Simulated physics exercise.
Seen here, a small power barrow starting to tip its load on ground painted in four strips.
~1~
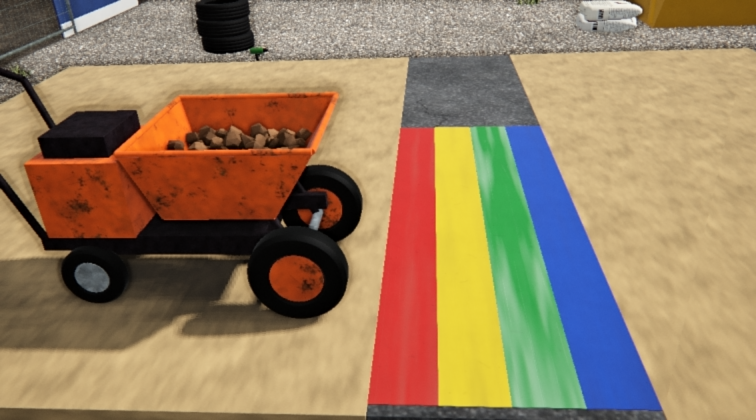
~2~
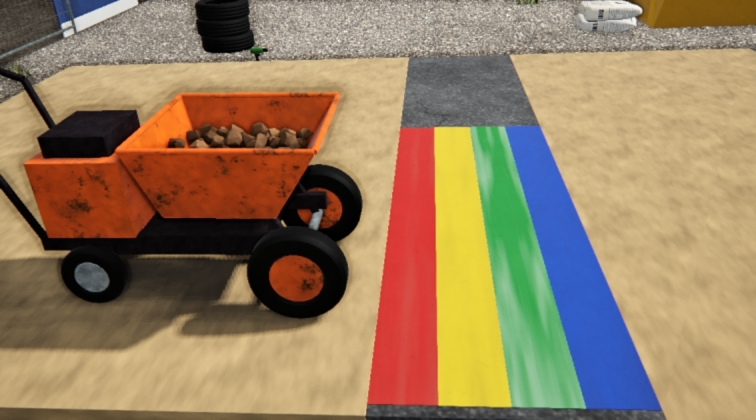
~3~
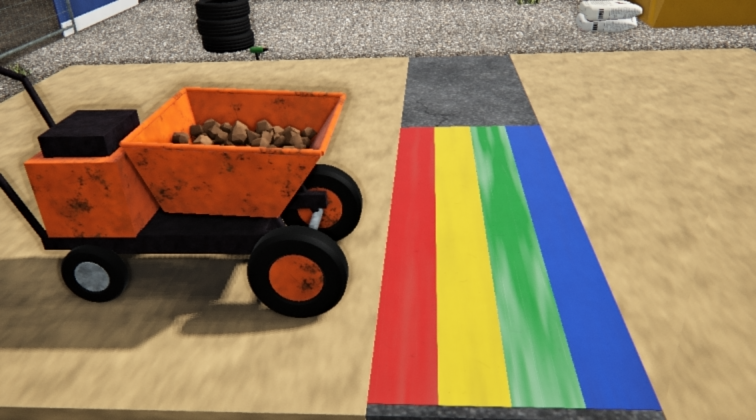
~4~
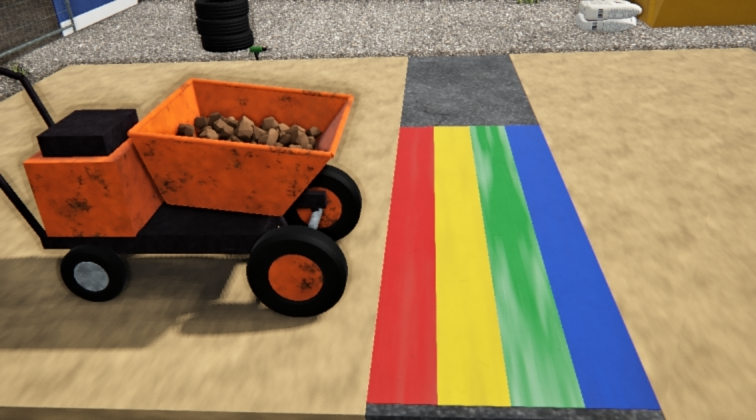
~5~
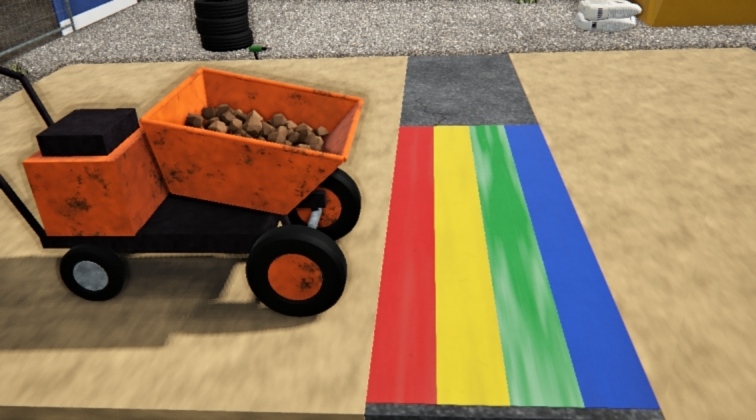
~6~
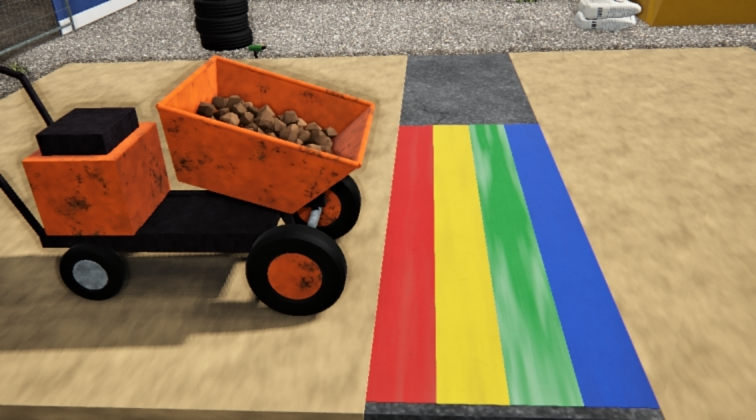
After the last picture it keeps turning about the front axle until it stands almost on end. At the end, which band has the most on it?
The yellow strip carries the most.
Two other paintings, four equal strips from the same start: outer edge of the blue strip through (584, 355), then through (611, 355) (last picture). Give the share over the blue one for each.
In turn 20 and 10 in a hundred.
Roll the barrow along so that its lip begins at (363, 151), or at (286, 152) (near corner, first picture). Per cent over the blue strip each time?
The first gives 20 %, the second 10 %.
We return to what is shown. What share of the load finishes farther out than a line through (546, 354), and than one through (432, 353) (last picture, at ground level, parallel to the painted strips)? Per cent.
The first gives 20 %, the second 90 %.
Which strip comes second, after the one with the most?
In second place: That green strip.
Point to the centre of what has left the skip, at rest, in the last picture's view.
Near (477, 268).
Soon, skip tipped steeply; all in the skip.
A while on, skip tipped right over; nearly all in the skip; a small part over the yellow strip; a stray few over the green strip; a stray few falling.
Towards the end, skip tipped right over; about a quarter in the skip; a stray few over the red strip; about half over the yellow strip; about a quarter over the green strip; a small part over the blue strip; a stray few off the paint.
Finally, skip tipped right over; a small part over the red strip; about half over the yellow strip; about a third over the green strip; a small part over the blue strip; a stray few off the paint.
